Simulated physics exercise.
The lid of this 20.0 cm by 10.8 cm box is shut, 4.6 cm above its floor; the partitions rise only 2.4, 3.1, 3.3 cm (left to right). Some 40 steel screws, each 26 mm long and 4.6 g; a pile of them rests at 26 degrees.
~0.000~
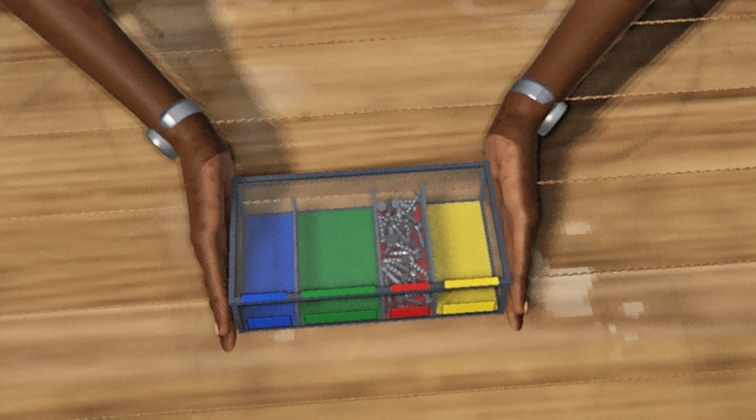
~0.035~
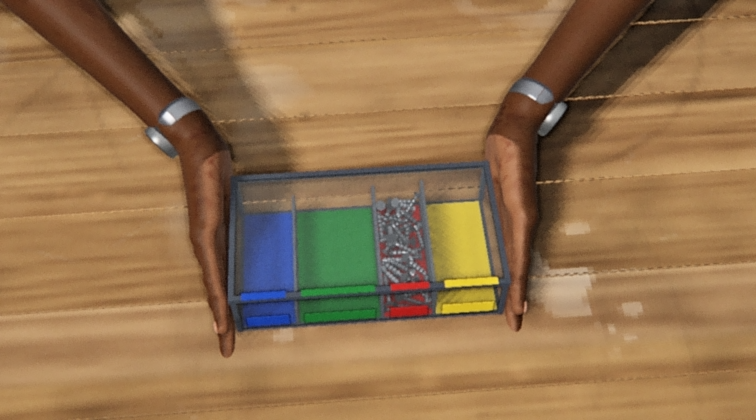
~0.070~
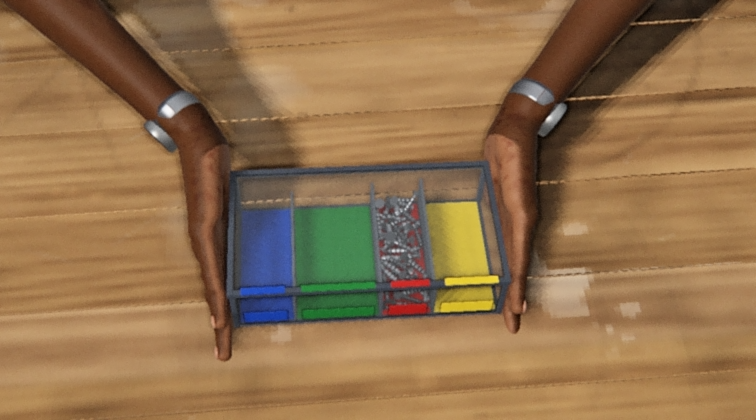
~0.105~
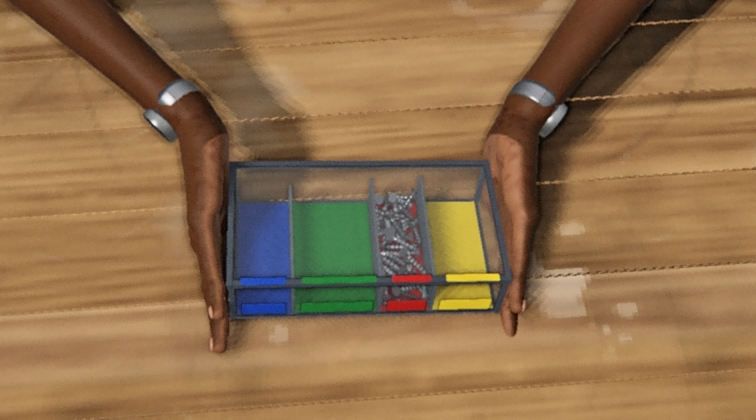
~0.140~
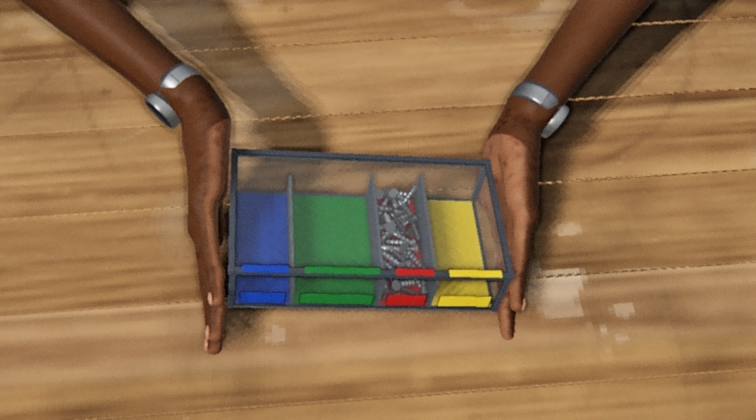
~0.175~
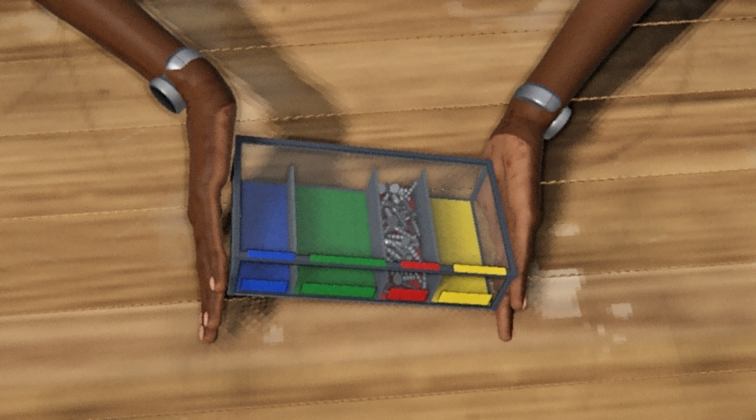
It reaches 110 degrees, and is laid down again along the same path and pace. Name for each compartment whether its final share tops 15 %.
Red compartment: Yes; blue compartment: No; green compartment: No; yellow compartment: Yes.
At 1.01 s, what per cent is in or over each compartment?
Red 90; blue 0; green 0; yellow 10.
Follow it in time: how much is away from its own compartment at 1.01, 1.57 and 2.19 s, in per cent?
In turn: 10, 40, 40.
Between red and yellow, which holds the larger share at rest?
The red compartment.
After 1.01 s, tilt 110 degrees; red 90 %, yellow 10 %.
After 1.57 s, tilt 50 degrees; red 60 %, yellow 40 %.
After 2.19 s, tilt 0 degrees; red 60 %, yellow 40 %.
By 2.6 s all is still; red 60 %, blue 0 %, green 0 %, yellow 40 %.
